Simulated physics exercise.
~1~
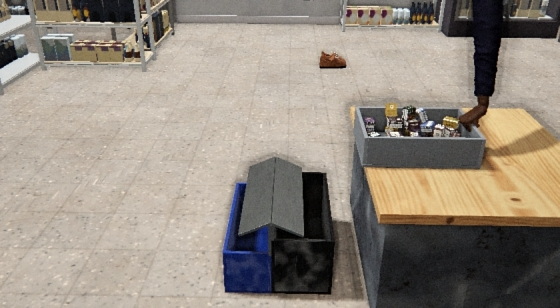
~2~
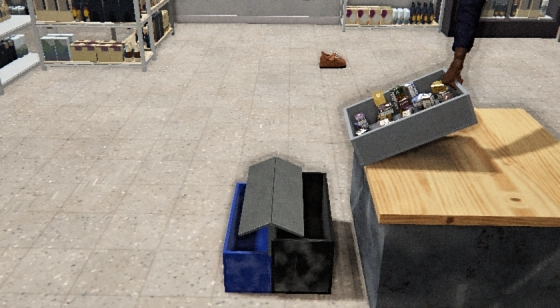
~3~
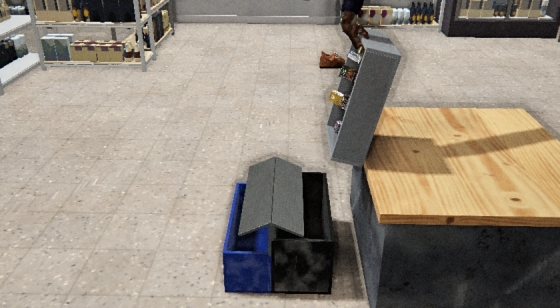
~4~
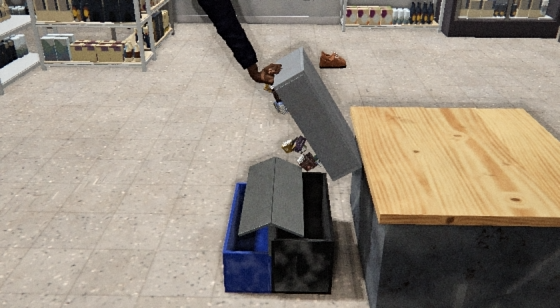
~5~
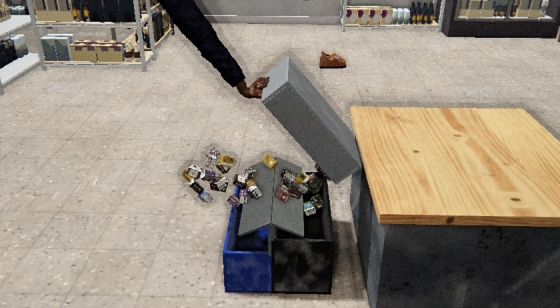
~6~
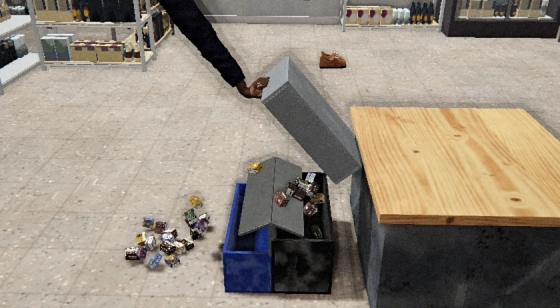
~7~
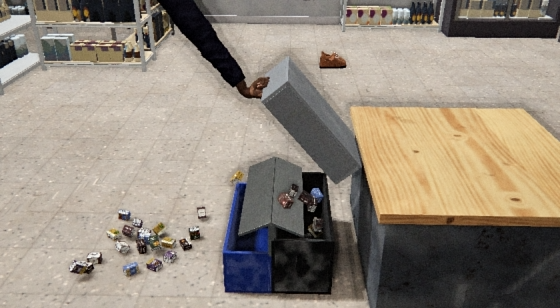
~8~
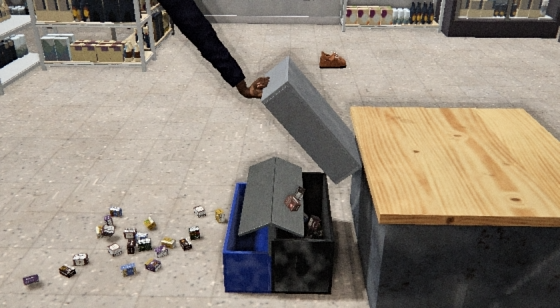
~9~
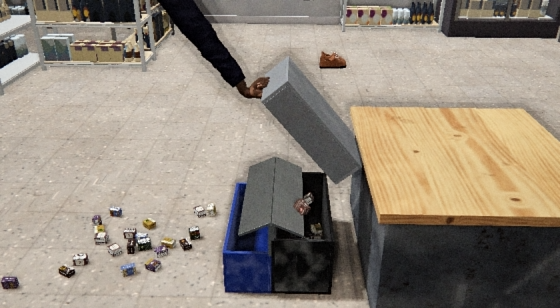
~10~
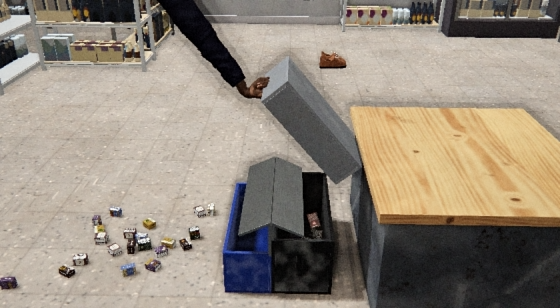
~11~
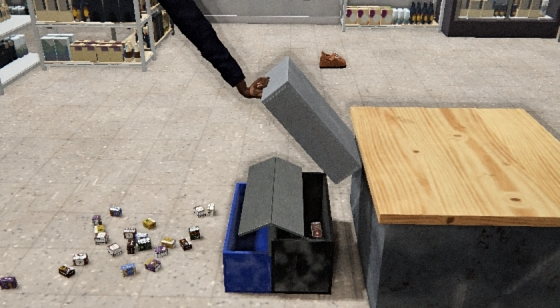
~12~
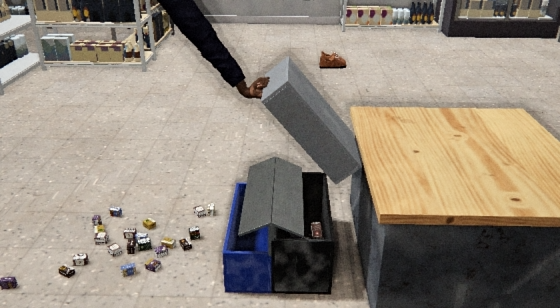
In a shop, a hand tipped a grey crate of small cartons over the left end of a wooden-topped bench, and they tumbled onto the ridged blue and black bins below, some landing in the black one while many scattered across the floor to the left.
